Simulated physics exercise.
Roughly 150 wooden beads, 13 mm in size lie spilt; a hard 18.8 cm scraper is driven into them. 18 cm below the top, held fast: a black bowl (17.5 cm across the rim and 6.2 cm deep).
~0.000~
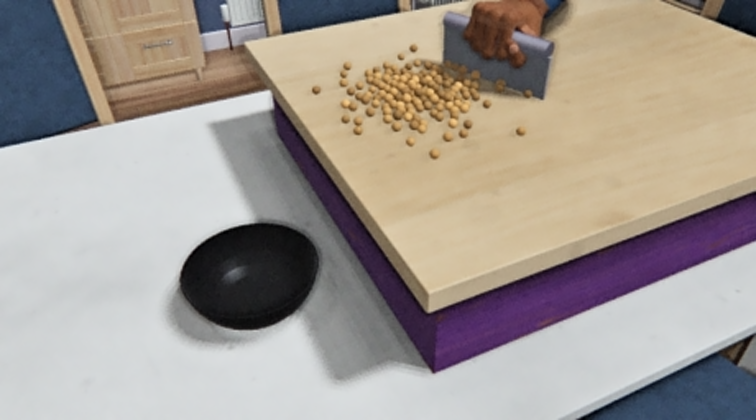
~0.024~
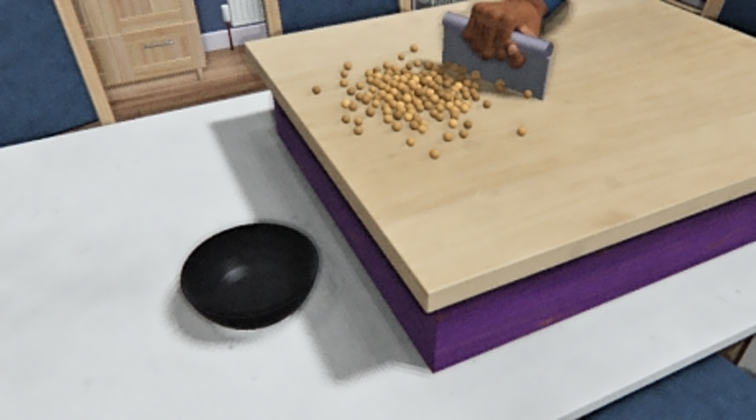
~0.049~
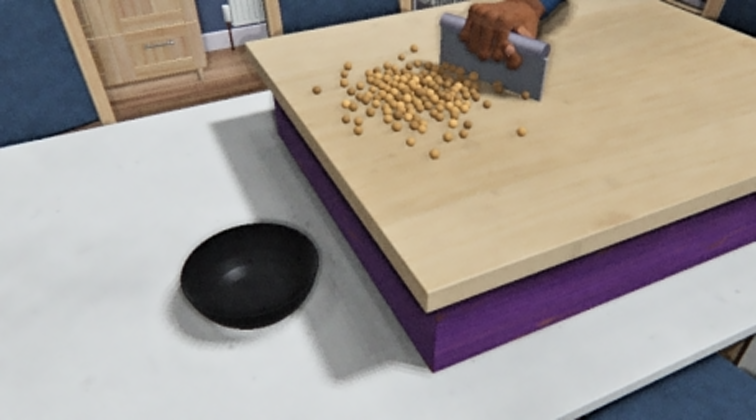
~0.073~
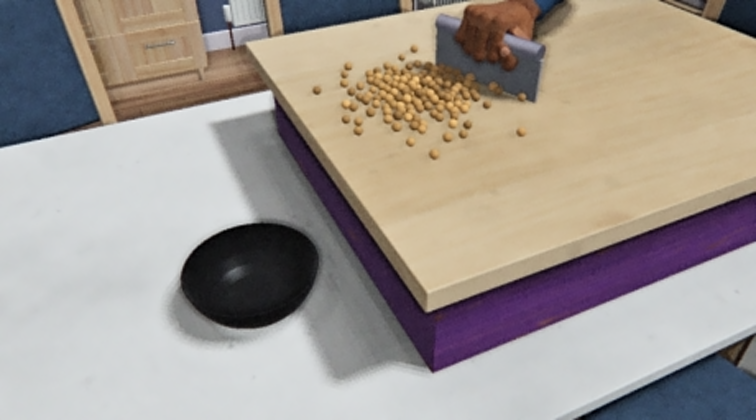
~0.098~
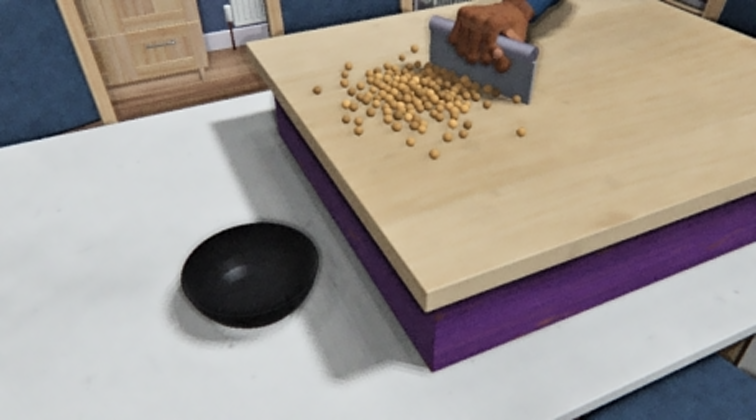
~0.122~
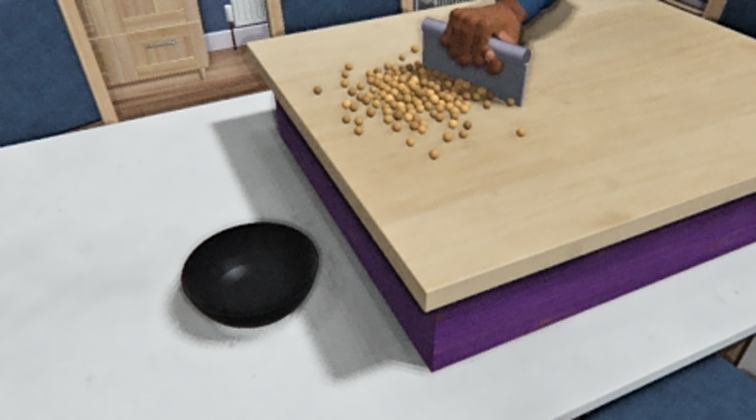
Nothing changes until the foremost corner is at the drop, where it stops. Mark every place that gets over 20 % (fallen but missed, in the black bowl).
Fallen but missed: Above; in the black bowl: Below.
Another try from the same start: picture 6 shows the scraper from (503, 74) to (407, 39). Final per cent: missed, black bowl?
Missed 55, black bowl 25.
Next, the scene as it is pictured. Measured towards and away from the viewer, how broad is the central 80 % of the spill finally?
Roughly 30 cm.
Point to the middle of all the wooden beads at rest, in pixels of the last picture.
At about (293, 255).
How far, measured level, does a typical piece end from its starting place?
Some 26 cm.
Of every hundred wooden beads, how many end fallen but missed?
Some 60 per cent.
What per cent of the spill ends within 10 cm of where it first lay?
About 15 per cent.
Then, at 0.35 s, scraper 17 cm from its start, spill 24 cm wide; still on top 100 %.
After 0.58 s, scraper 27 cm from its start, spill 29 cm wide; off the edge, not caught 30 %, still on top 70 %.
After 0.78 s, scraper 27 cm from its start, spill 31 cm wide; black bowl 10 %, off the edge, not caught 55 %, still on top 35 %.
At rest (1.9 s), black bowl 10 %, fallen but missed 60 %, still on top 30 %.
